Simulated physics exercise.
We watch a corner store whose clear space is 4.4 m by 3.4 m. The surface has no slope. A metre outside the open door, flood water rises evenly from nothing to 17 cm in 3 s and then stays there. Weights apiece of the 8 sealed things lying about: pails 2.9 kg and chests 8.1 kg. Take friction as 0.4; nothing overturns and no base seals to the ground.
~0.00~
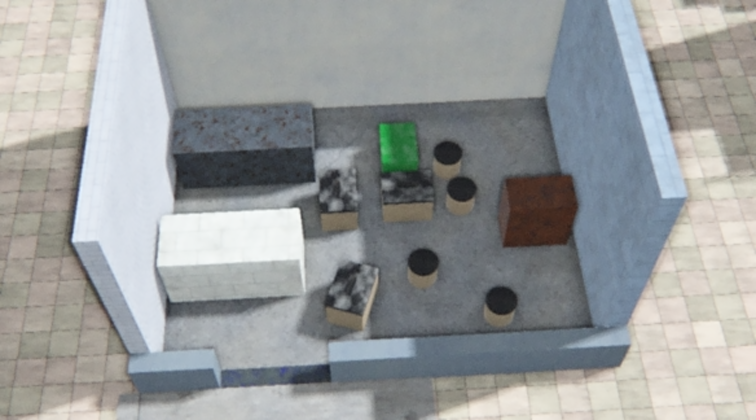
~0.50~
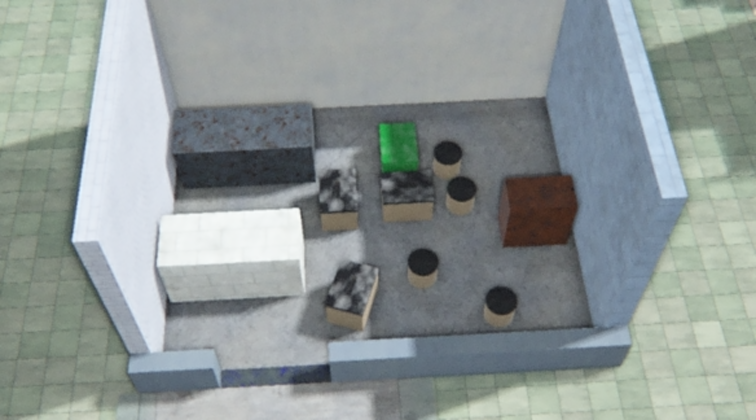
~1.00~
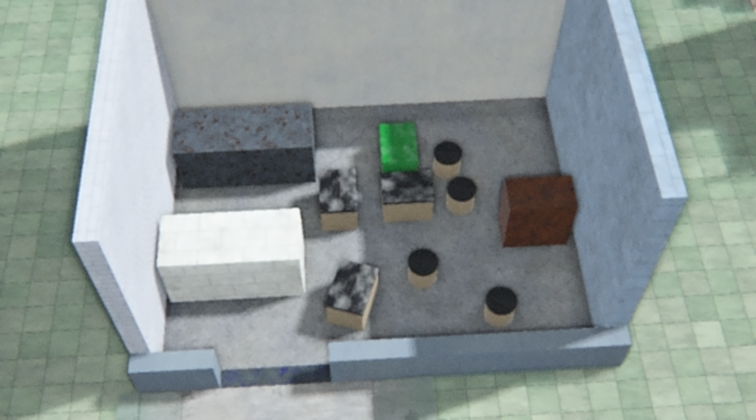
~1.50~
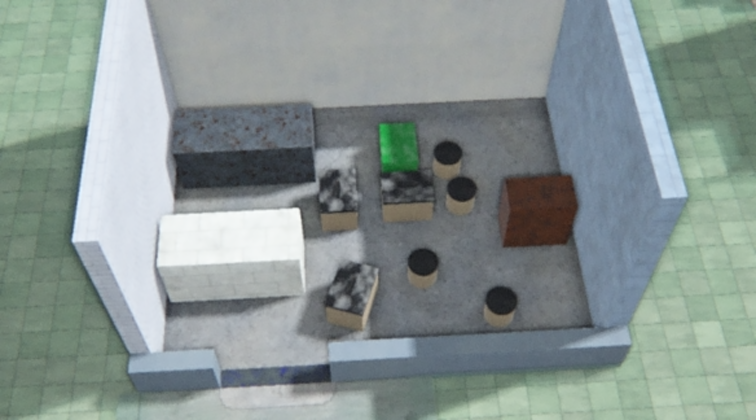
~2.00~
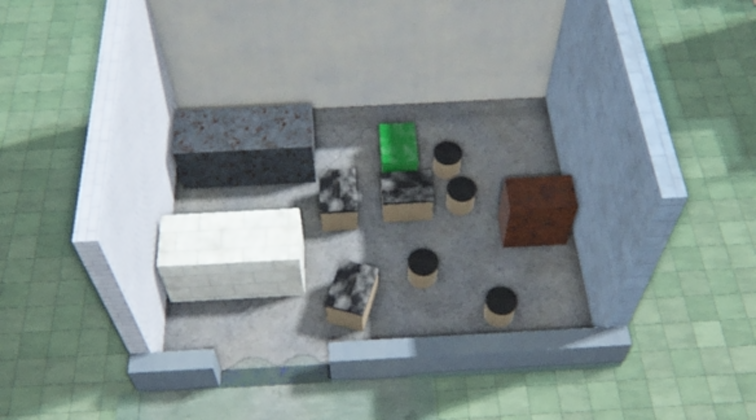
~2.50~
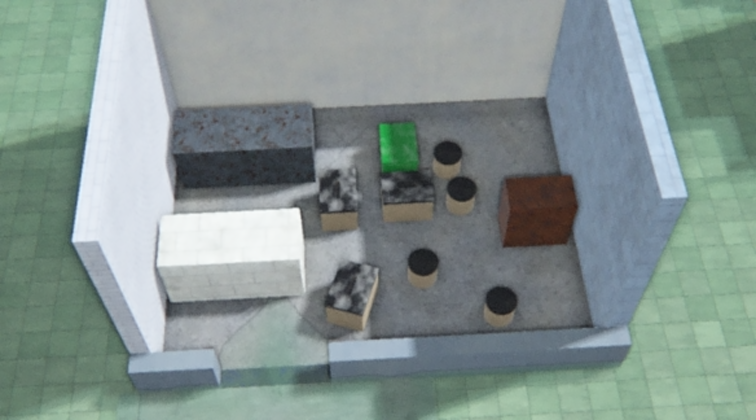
To begin with, pale paving surrounds an open-topped room holding a green chest, other blocks and black-topped pails. Greenish water covers the paving outside, then creeps over the grey slab before the doorway. Lastly it crosses the threshold and spreads slightly onto the floor inside, while the objects stay still.
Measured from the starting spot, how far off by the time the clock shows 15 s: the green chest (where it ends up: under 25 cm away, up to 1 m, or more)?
Green chest is nudged along.
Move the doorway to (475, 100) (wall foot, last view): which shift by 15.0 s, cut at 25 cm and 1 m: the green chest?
In that case the green chest is nudged along.
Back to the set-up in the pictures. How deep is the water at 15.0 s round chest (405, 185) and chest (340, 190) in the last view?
Roughly 11 and 6 cm.
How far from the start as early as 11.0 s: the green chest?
About 10 cm.
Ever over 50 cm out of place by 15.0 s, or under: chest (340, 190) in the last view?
It is under.
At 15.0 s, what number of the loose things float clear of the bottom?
At that moment 8.
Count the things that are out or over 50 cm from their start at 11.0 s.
6 of them.
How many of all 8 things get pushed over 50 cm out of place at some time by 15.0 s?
7 of them.
After 3.5 s the green chest is near (399, 143), 0.0 m from its start, aground; 0 afloat.
After 6.8 s the green chest is near (399, 140), 0.0 m from its start, aground; 1 afloat.
After 11.0 s the green chest is near (390, 135), 0.1 m from its start, afloat; 8 afloat.
After 15.0 s the green chest is near (343, 147), 0.6 m from its start, afloat; 8 afloat.
